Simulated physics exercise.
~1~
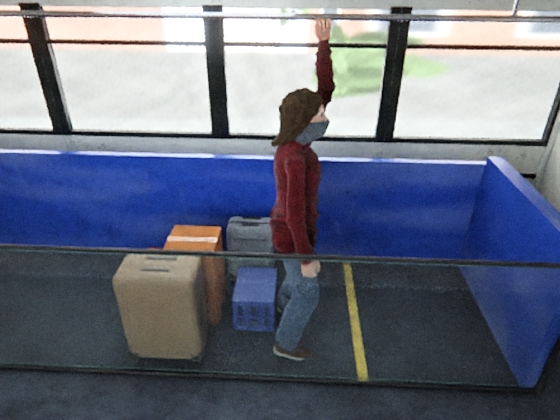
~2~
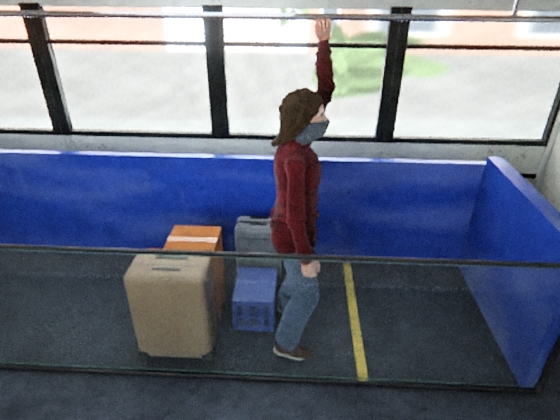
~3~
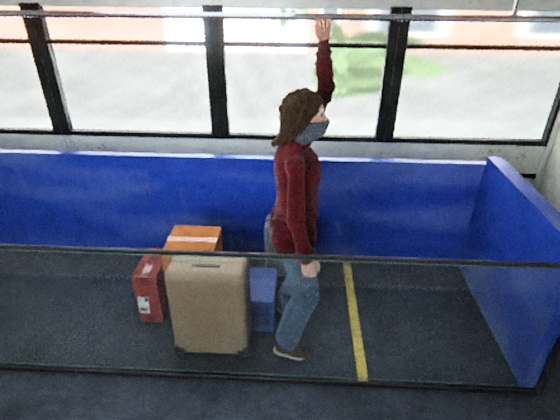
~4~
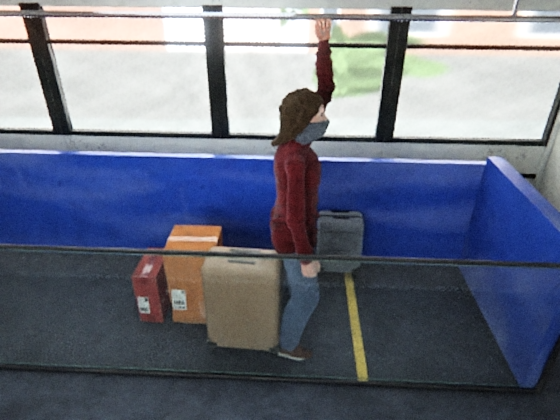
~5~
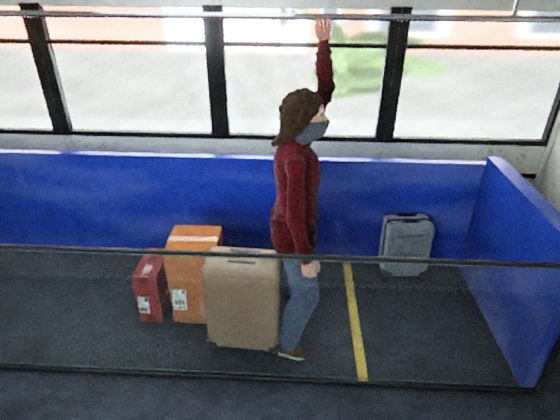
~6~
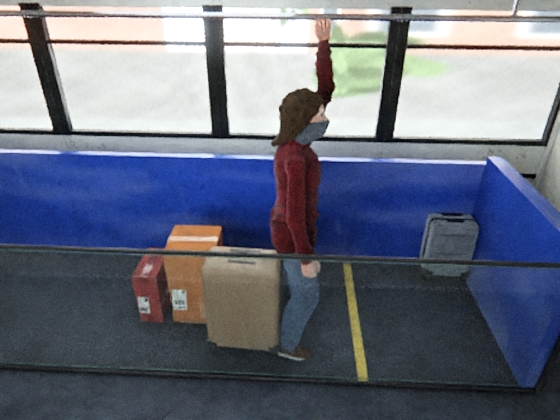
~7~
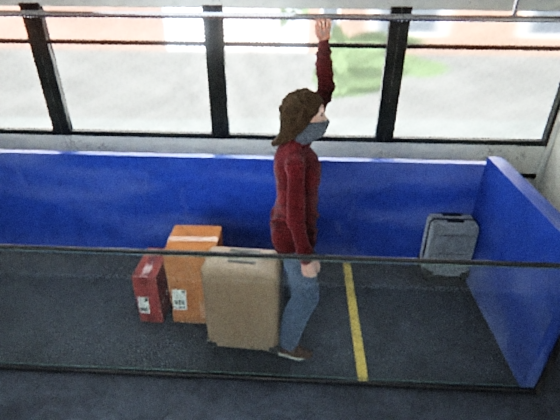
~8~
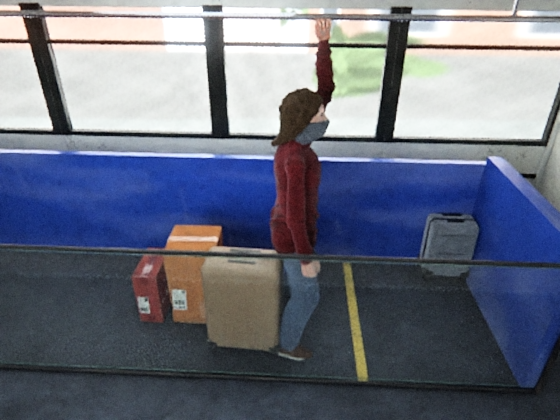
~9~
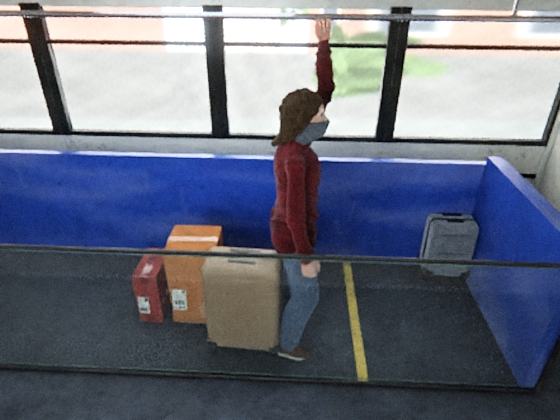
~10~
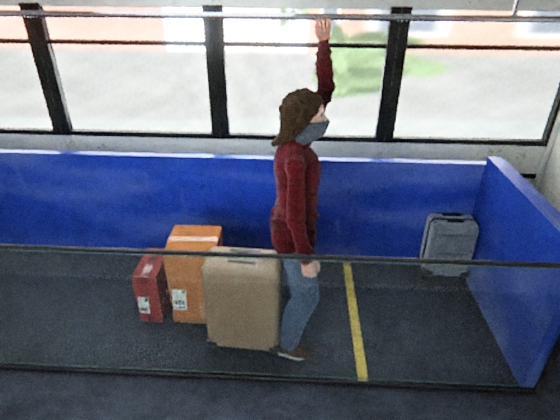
A masked traveller in a red top stood with one arm raised while the big brown case and small grey case rolled right; the brown one stopped short of the yellow line, but the grey one crossed it and stopped near the far end.
